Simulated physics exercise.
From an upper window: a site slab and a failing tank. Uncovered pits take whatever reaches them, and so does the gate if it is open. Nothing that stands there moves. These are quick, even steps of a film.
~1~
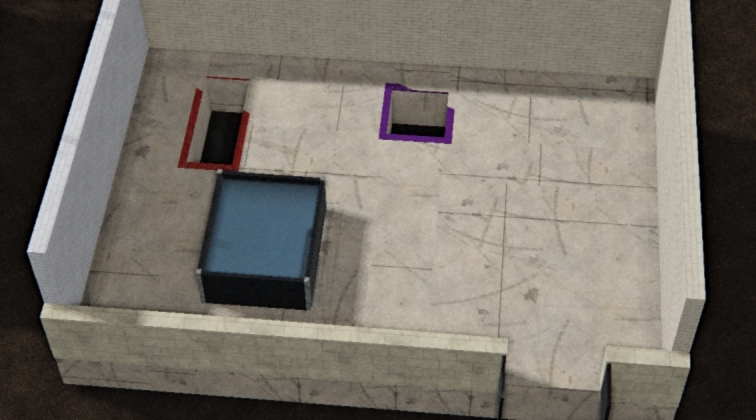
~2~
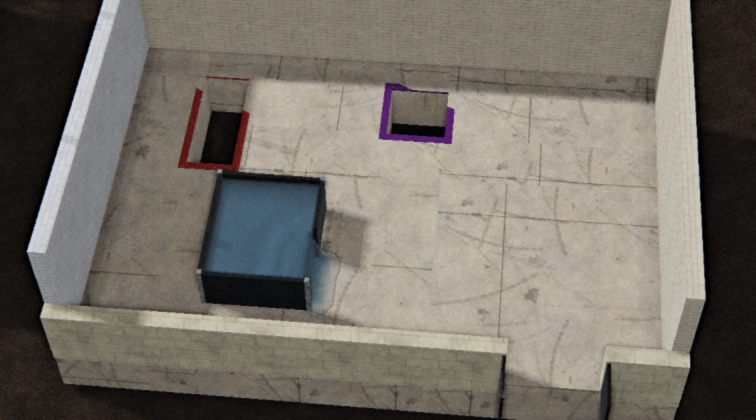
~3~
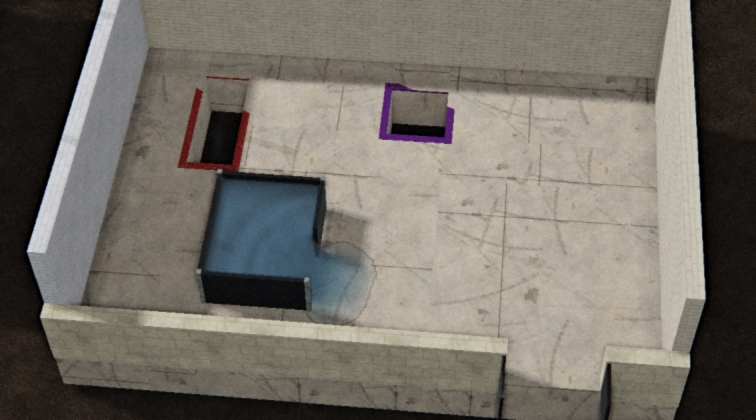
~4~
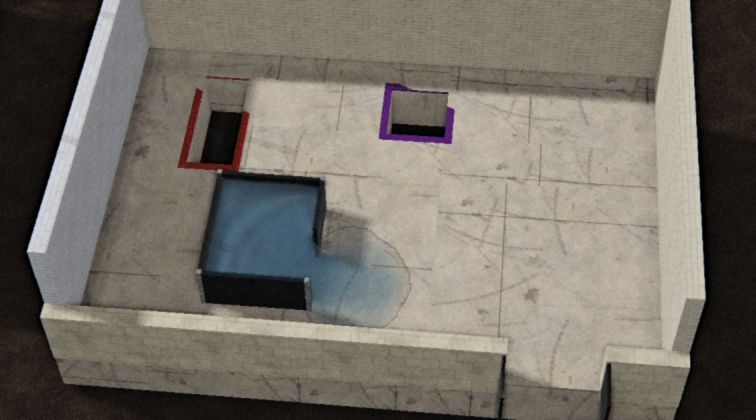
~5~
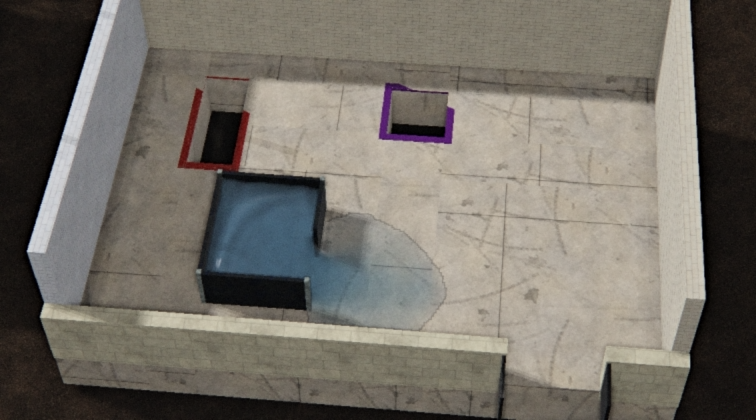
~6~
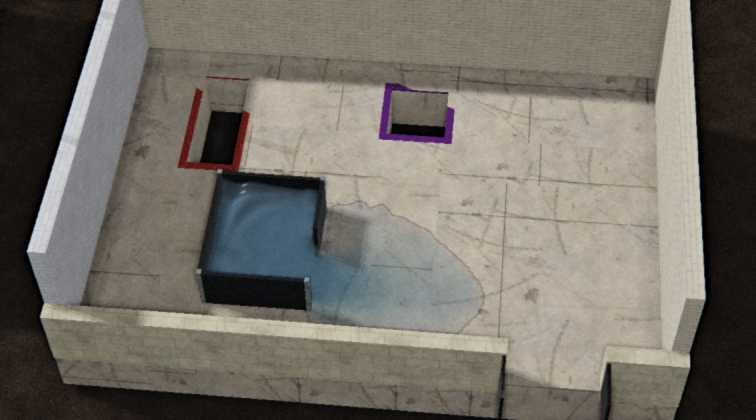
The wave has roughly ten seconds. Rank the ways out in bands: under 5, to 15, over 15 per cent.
The gate takes more than 15 %; the purple pit takes from 5 to 15 %; the red pit takes less than 5 %.
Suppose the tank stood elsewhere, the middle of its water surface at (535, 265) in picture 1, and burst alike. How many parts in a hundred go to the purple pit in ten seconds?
Roughly, in per cent: Purple 15.
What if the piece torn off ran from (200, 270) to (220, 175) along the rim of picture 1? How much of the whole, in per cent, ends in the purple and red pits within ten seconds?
Roughly, in per cent: Purple 2, red 35.
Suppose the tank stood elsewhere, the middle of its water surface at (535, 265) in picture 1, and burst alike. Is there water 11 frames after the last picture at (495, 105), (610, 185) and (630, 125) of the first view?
As listed: Clear, wet, covered.
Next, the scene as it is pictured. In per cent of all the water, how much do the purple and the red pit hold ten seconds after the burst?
In turn 8 and 0 per cent.
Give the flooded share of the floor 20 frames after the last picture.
Some 40 per cent.
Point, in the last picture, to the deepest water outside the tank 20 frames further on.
Roughly at (616, 321).
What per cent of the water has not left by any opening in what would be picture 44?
I make it 90 per cent.
A moment on, water covers 25 % of the floor; the gate 0 %, the purple pit 0 %, the red pit 0 %.
Next, water covers 35 % of the floor; the gate 1 %, the purple pit 0 %, the red pit 0 %.
Then, water covers 40 % of the floor; the gate 3 %, the purple pit 0 %, the red pit 0 %.
Later, water covers 50 % of the floor; the gate 9 %, the purple pit 0 %, the red pit 0 %.
In the end, water covers 65 % of the floor; the gate 18 %, the purple pit 9 %, the red pit 0 %.
